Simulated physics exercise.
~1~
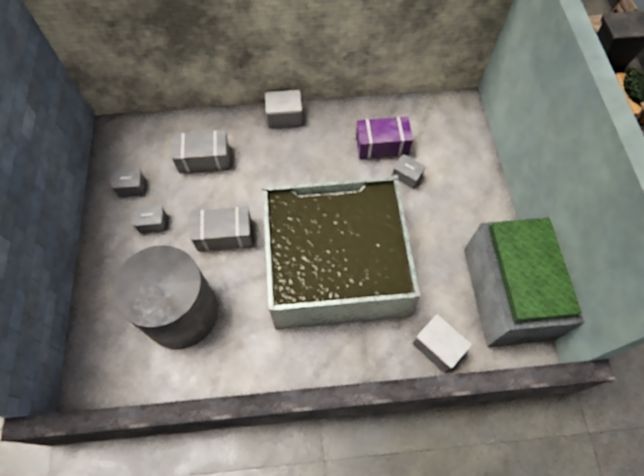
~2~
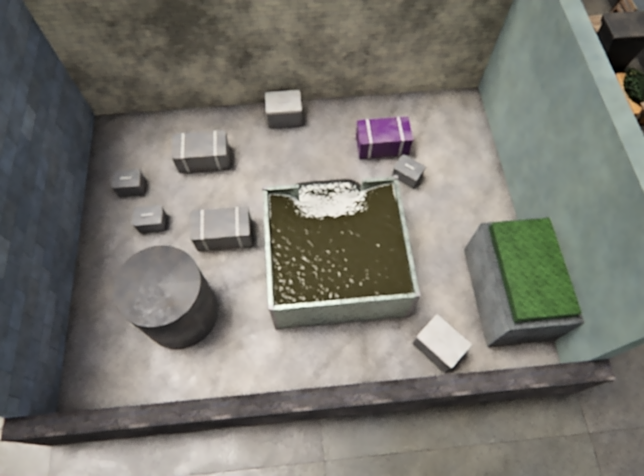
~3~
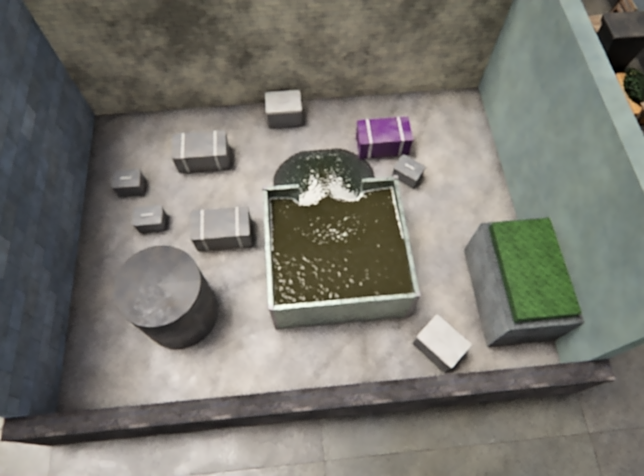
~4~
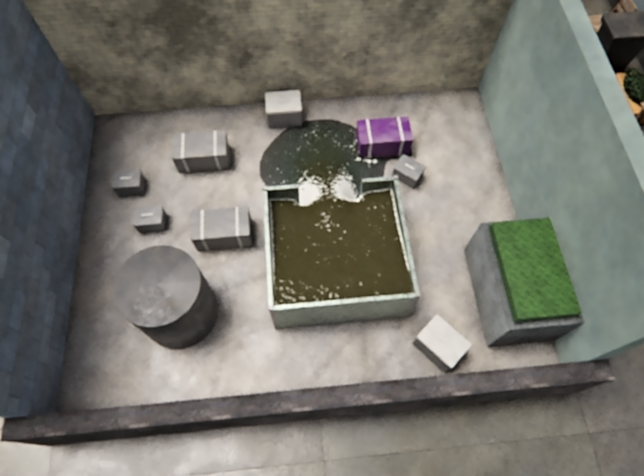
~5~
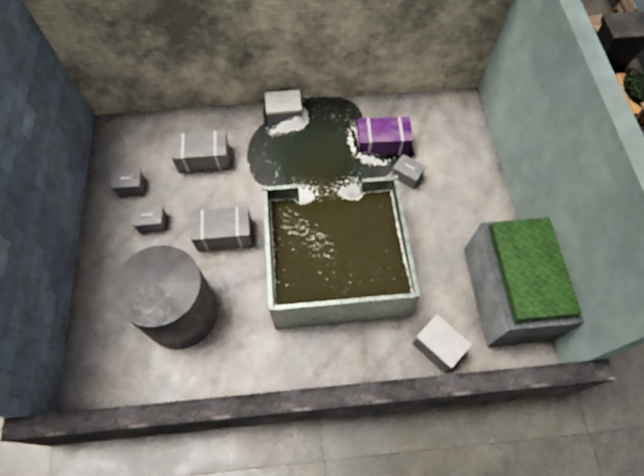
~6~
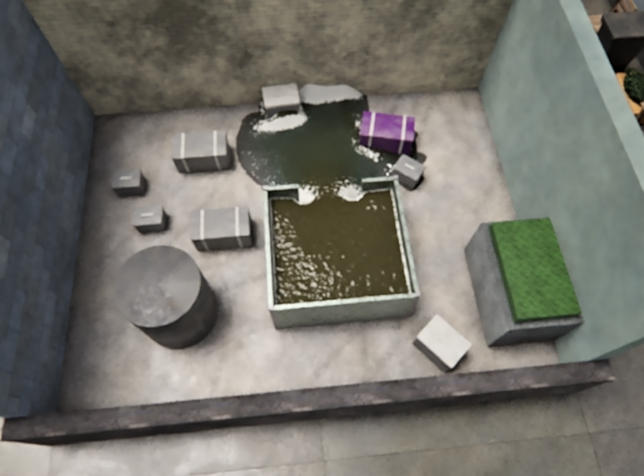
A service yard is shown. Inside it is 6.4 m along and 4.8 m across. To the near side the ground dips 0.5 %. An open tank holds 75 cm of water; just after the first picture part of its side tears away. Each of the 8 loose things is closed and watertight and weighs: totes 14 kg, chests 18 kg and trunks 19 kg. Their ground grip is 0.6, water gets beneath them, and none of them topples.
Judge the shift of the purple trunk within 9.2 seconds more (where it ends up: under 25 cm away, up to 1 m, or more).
Movement: Big.
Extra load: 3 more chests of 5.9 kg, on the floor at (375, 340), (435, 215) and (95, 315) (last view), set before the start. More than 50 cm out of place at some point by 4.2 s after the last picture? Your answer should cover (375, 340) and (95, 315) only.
Well, the first one is lower and the other higher.
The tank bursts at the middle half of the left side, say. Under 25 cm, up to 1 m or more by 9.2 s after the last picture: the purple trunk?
After that, the purple trunk hardly moves.
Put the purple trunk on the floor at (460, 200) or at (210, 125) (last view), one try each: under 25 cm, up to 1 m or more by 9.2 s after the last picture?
Outcomes in order: It is taken a long way; it is taken a long way.
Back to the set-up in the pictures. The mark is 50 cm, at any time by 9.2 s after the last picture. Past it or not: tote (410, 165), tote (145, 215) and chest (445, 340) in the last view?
In sequence - stayed below the line; stayed below the line; crossed the line.
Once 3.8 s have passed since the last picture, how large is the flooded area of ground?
Flooded: Near 22 m2.
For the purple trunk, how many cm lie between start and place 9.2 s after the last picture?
200 cm.
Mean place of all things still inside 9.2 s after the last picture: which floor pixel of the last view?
The average lands around (274, 260).
Then, 1.2 s after the last picture the purple trunk is near (469, 95), 1.5 m from its start, afloat; 2 afloat.
Then, 3.8 s after the last picture the purple trunk is near (424, 215), 1.5 m from its start, afloat; 2 afloat.
Then, 6.2 s after the last picture the purple trunk is near (415, 213), 1.5 m from its start, afloat; 3 afloat.
Then, 9.2 s after the last picture the purple trunk is near (420, 246), 2.0 m from its start, afloat; 4 afloat.
